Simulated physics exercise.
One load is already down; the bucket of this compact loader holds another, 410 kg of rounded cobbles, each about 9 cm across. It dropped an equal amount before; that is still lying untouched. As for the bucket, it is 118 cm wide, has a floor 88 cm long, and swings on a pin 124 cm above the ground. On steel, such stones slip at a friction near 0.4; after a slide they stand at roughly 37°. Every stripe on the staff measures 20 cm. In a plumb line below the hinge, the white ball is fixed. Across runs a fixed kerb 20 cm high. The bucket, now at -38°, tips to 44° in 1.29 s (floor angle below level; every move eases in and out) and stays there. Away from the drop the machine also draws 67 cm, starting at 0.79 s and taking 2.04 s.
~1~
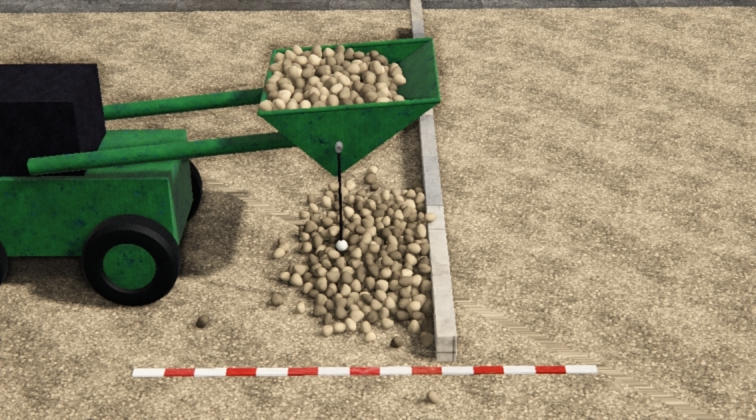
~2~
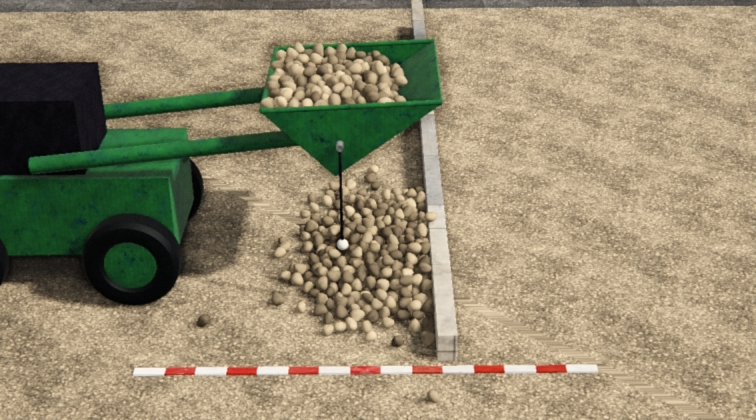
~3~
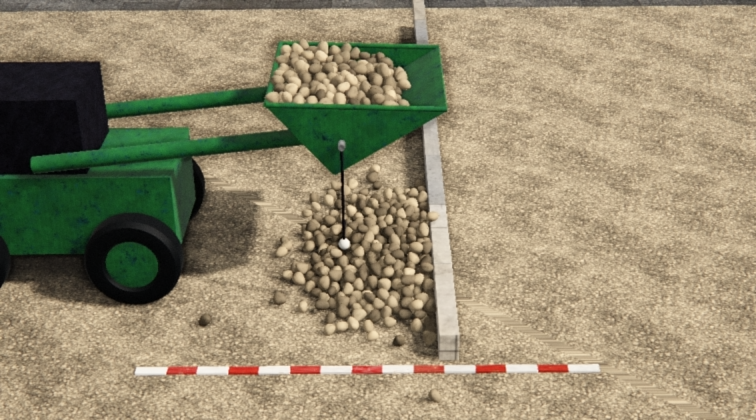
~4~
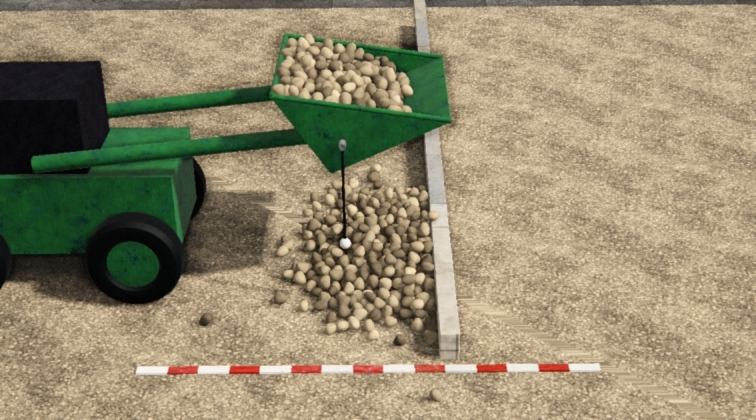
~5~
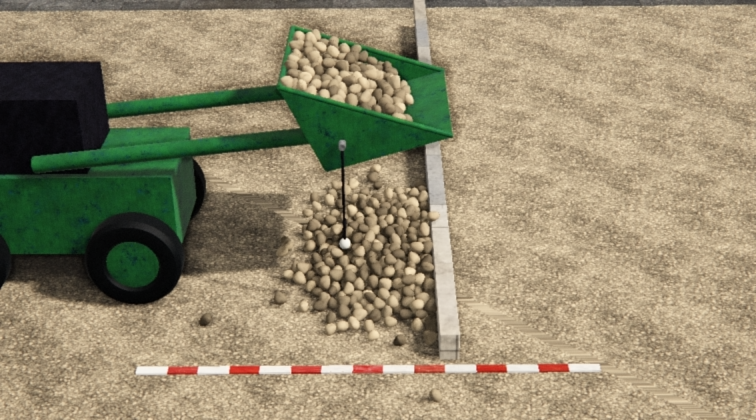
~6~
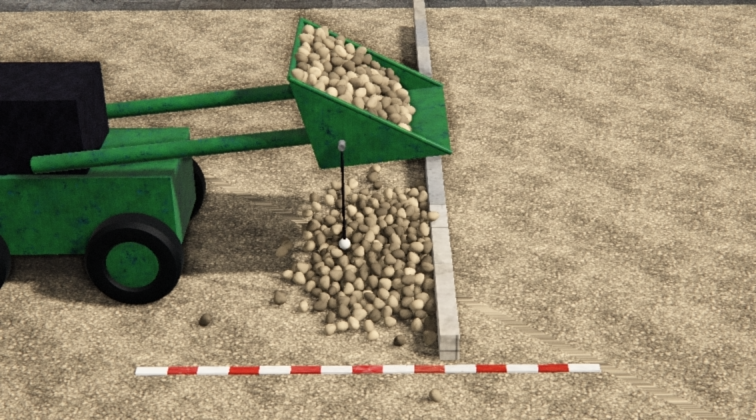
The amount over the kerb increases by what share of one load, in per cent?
By about 40 per cent of a load.
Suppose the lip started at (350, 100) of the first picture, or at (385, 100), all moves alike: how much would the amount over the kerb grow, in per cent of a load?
0 % and 10 %.
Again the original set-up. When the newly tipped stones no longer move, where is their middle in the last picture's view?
Their centre ends up near (428, 242).
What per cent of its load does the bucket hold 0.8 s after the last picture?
Some 25 %, roughly, is held.
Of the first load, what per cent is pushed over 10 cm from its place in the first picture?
Around 5 in a hundred.
Then, 0.4 s after the last picture the floor is at 31°; in per cent of one load, 97 in the bucket, 103 on this side of the kerb; the foremost stones are at (439, 184).
Then, 0.8 s after the last picture the floor is at 44°; in per cent of one load, 26 in the bucket, 158 on this side of the kerb, 16 over the kerb; the foremost stones are at (504, 261).
Then, 2.7 s after the last picture the floor is at 44°; in per cent of one load, 0 in the bucket, 160 on this side of the kerb, 40 over the kerb; the foremost stones are at (726, 265).
Then, 5.4 s after the last picture the floor is at 44°; in per cent of one load, 0 in the bucket, 160 on this side of the kerb, 40 over the kerb; the foremost stones are at (726, 265). Net gain over the kerb, 40.
